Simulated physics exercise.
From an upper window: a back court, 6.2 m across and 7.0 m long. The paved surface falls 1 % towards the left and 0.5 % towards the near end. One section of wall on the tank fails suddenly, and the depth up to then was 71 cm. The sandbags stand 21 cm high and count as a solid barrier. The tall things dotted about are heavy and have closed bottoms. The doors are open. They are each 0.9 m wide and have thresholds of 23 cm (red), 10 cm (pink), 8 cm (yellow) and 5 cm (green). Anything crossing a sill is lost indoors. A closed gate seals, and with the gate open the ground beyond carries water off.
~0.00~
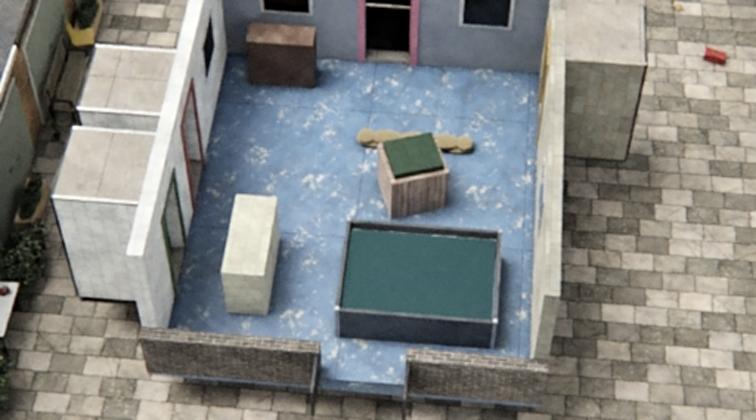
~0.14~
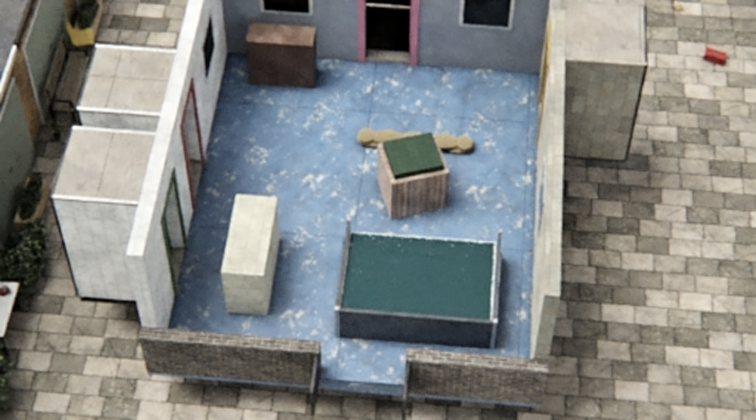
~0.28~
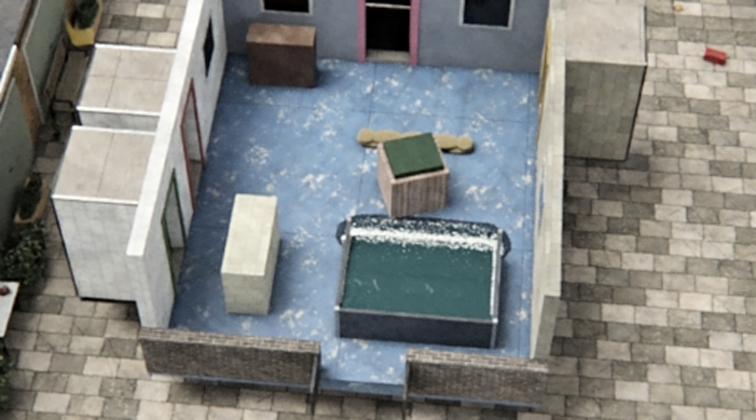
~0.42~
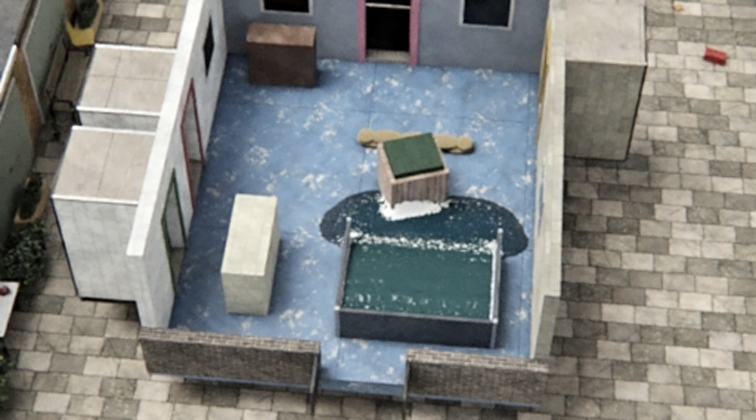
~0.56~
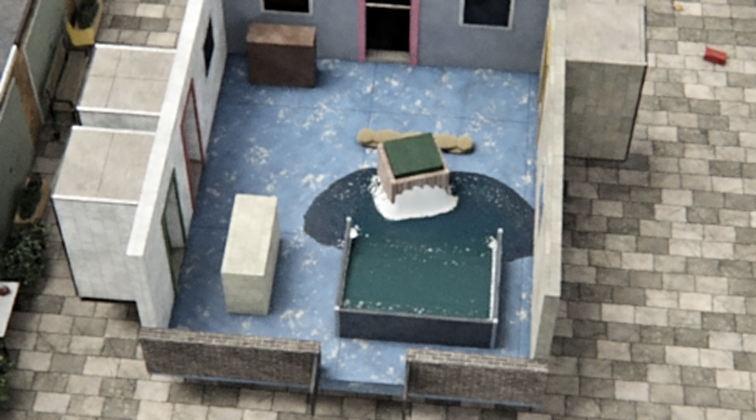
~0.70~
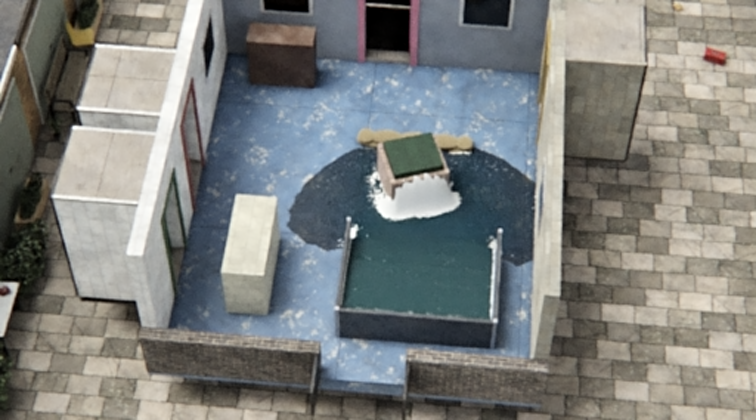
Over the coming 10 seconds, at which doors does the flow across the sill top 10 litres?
Door by door: The red door falls short, the pink door falls short, the yellow door tops it, the green door tops it.
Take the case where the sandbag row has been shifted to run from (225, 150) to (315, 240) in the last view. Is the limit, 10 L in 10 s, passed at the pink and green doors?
At the pink door the limit is exceeded, and at the green door it is not reached.
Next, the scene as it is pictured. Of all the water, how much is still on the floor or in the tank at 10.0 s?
94 %.
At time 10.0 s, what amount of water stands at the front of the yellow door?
About 4.0 cm.
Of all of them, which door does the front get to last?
It's the green door that comes last.
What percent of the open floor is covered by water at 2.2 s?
Roughly 55 % of the floor.
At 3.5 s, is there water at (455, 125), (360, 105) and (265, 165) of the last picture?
Going in order, covered, then covered, then covered.
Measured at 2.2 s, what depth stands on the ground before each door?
In cm: Red 1, pink 0, yellow 13, green 0.
After 1.4 s water covers 35 % of the floor and is deepest (48 cm) near (404, 216); red door not reached, pink door not reached, yellow door 9 cm at the sill, 0 L in, green door not reached.
After 2.2 s water covers 55 % of the floor and is deepest (44 cm) near (521, 77); red door not reached, pink door not reached, yellow door 13 cm at the sill, 10 L in, green door not reached.
After 3.5 s water covers 75 % of the floor and is deepest (28 cm) near (227, 58); red door 12 cm at the sill, 0 L in, pink door 8 cm at the sill, 2 L in, yellow door 13 cm at the sill, 22 L in, green door 3 cm at the sill, 0 L in.
After 6.0 s water covers 85 % of the floor and is deepest (22 cm) near (250, 230); red door 18 cm at the sill, 0 L in, pink door 7 cm at the sill, 3 L in, yellow door 9 cm at the sill, 48 L in, green door 7 cm at the sill, 0 L in.
After 10.0 s water covers 95 % of the floor and is deepest (16 cm) near (163, 353); red door 12 cm at the sill, 0 L in, pink door 7 cm at the sill, 5 L in, yellow door 4 cm at the sill, 50 L in, green door 8 cm at the sill, 40 L in.
